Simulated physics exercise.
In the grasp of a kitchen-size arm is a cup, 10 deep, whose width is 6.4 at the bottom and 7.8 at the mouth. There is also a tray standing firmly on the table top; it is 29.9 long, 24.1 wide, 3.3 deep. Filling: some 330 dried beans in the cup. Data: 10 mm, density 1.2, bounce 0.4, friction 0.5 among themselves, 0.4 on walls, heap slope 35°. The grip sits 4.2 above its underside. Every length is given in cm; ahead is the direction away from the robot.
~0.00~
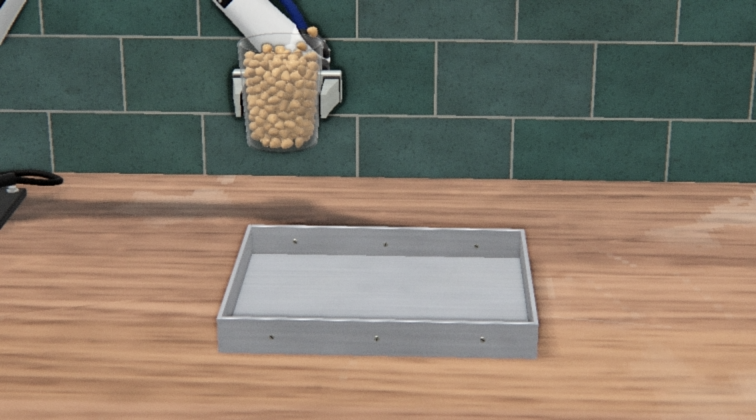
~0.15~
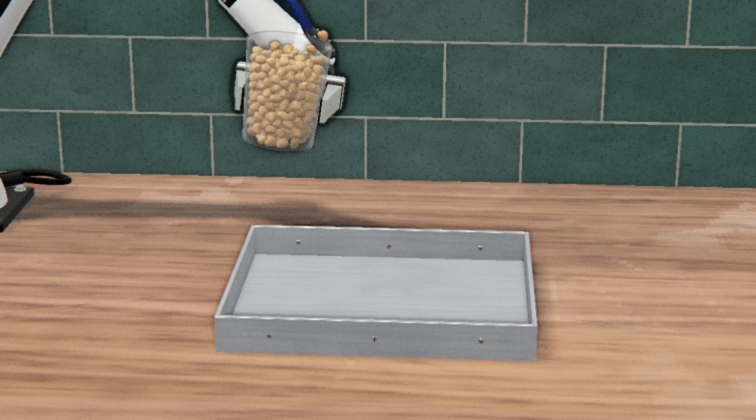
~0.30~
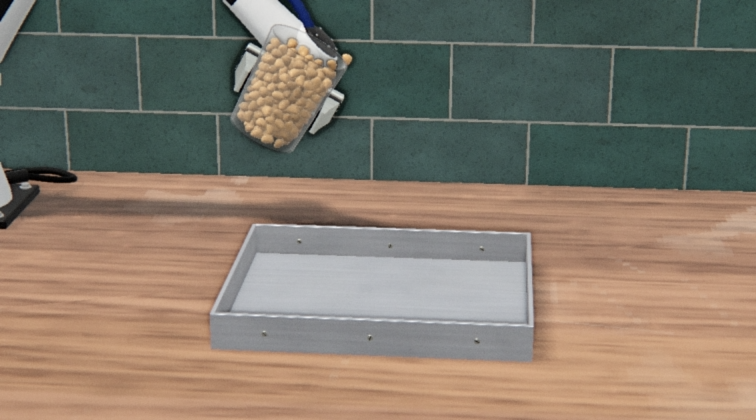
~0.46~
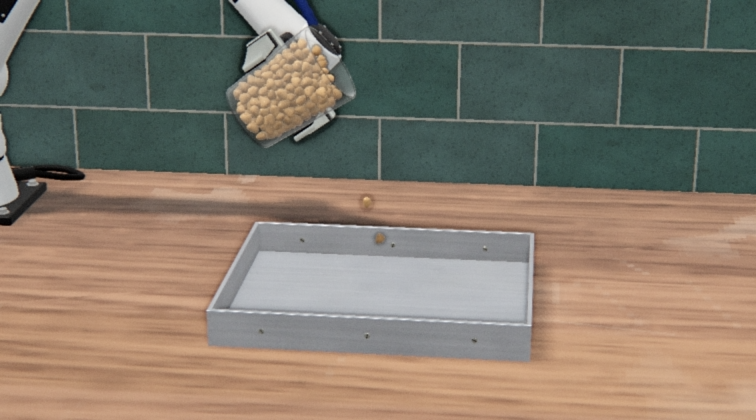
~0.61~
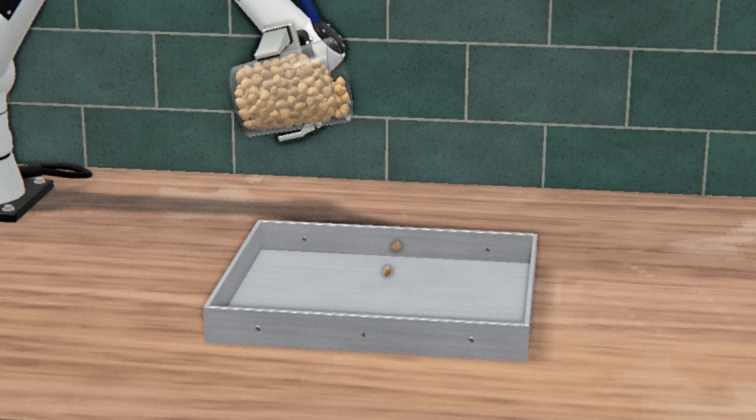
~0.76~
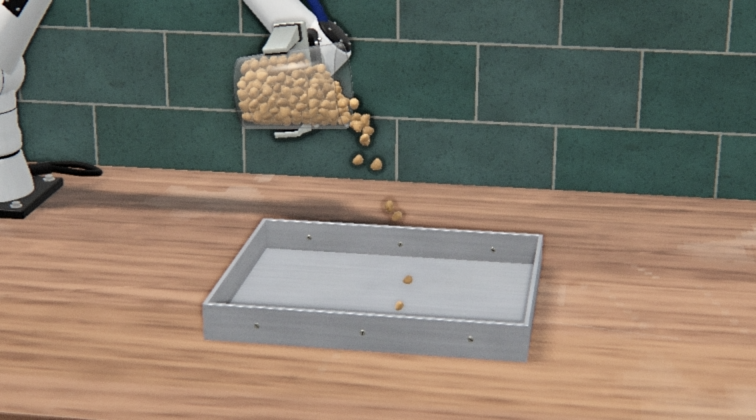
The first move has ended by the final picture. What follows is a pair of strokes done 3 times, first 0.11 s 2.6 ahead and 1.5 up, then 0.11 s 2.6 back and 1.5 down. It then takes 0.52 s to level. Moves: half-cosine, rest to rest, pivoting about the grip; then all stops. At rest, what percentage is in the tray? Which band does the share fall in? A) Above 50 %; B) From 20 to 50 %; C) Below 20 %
Above 50 % (A).
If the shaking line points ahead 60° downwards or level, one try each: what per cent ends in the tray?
I'd say close to 20 percent for the first and close to 65 percent for the second.
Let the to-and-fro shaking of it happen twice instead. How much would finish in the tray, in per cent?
Approx. 65 per cent.
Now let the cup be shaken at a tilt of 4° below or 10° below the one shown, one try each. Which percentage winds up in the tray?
Estimates, in order: 70 % and 55 %.
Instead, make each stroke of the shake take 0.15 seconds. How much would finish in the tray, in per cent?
Estimate: Near 55 per cent.
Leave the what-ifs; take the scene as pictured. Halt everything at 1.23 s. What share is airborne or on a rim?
About 20 per cent.
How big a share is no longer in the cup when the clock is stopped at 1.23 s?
About 60 per cent.
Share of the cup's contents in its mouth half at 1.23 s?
Something like 65 percent sits in that half.
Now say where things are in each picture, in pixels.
The first picture shows cup middle at (282, 95), level; upper third of the load around (281, 71), from x 250 to 315, top at y 30; 332 in the cup.
The second picture shows cup middle at (283, 94), tilted 8° forward; upper third of the load around (284, 70), from x 250 to 325, top at y 35.
The third picture shows cup middle at (285, 92), tilted 29° forward; upper third of the load around (289, 69), from x 240 to 345, top at y 45; 331 in the cup, 1 in flight or on a rim.
The fourth picture shows cup middle at (288, 91), tilted 54° forward; upper third of the load around (296, 71), from x 240 to 380, top at y 45; 330 in the cup, 1 in the tray, 1 in flight or on a rim.
The fifth picture shows cup middle at (289, 91), tilted 75° forward; upper third of the load around (291, 76), from x 240 to 395, top at y 60; 330 in the cup, 2 in the tray.
The sixth picture shows cup middle at (291, 89), tilted 83° forward; upper third of the load around (285, 75), from x 240 to 410, top at y 55; 322 in the cup, 2 in the tray, 8 in flight or on a rim.
After 1.23 s, tilted 83° forward, highest piece 22 above the table; 138 in the tray, 126 in the cup, 68 in flight or on a rim.
After 1.70 s, tilted 36° forward, highest piece 24 above the table; 256 in the tray, 75 in the cup, 1 in flight or on a rim.
After 2.14 s, level, highest piece 22 above the table; 257 in the tray, 75 in the cup.
After 3.19 s, level, highest piece 22 above the table; 257 in the tray, 75 in the cup.
At rest, 257 in the tray, 75 in the cup. That is 77 % in the tray.
